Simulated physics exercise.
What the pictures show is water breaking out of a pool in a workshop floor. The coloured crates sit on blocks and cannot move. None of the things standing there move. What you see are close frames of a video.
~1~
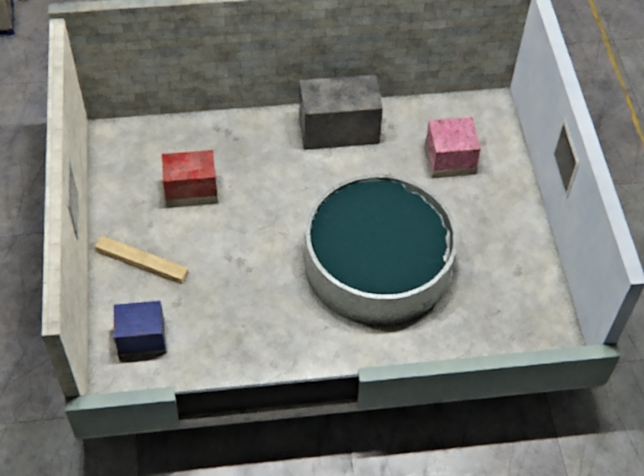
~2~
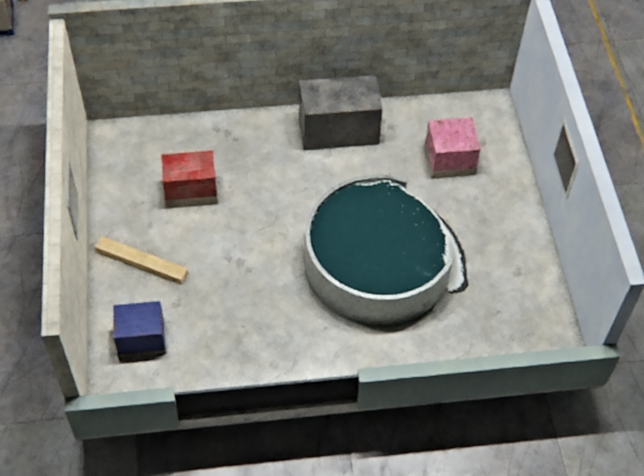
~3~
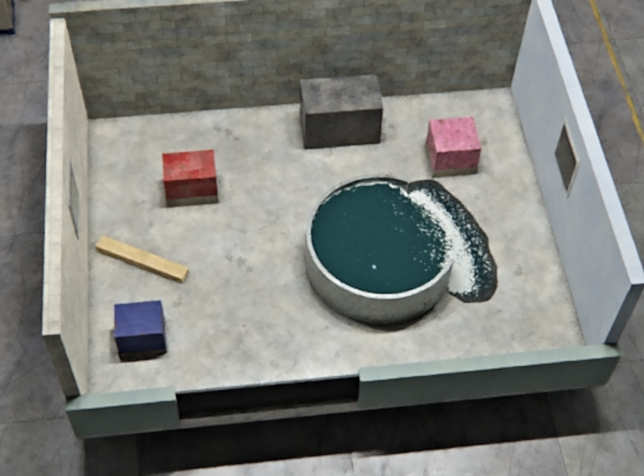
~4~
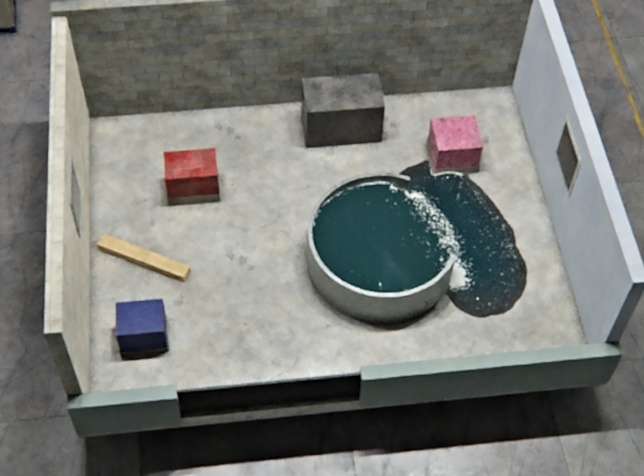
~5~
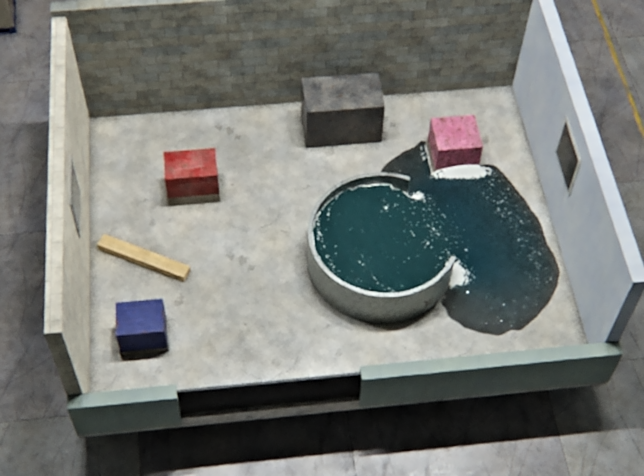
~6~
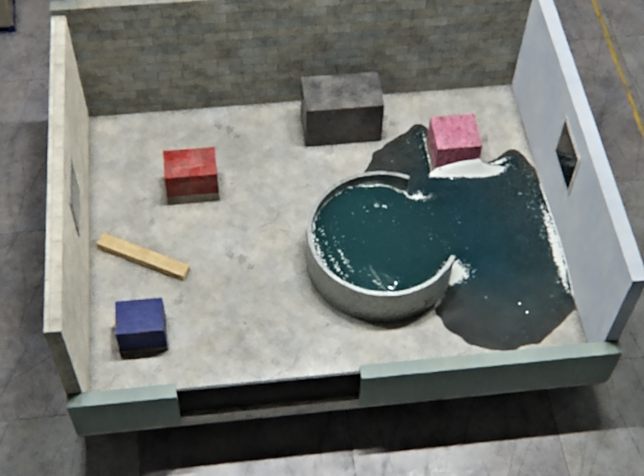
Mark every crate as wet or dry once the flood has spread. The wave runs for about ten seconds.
Pink crate: Wet, red crate: Dry, blue crate: Wet.
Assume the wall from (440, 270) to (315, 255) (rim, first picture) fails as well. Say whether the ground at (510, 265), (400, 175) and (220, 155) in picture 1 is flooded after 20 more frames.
Sodden, then spared, then spared.
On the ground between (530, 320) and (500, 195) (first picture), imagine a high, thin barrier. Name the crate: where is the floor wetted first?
That would be the pink crate.
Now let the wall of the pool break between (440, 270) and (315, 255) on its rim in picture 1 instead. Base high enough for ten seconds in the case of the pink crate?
Taking them one by one, the pink crate stays clear.
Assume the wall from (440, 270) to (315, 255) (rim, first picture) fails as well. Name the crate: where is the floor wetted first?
My pick is the blue-painted one.
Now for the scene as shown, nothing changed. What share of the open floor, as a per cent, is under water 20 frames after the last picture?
About 45 per cent.
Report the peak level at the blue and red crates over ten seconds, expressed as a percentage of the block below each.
Roughly 140 per cent for the first, 60 per cent for the second.
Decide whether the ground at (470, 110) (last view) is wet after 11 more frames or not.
That spot: Submerged.
A moment on, water covers 25 % of the floor; the pink crate water round its plinth, the red crate not reached, the blue crate not reached.
Next, water covers 30 % of the floor; the pink crate water round its plinth, the red crate not reached, the blue crate not reached.
Then, water covers 45 % of the floor; the pink crate water round its plinth, the red crate not reached, the blue crate not reached.
Later, water covers 90 % of the floor; the pink crate water round its plinth, the red crate water round its plinth, the blue crate water round its plinth.
In the end, water covers 100 % of the floor; the pink crate was topped, the red crate stayed above the water, the blue crate was topped.
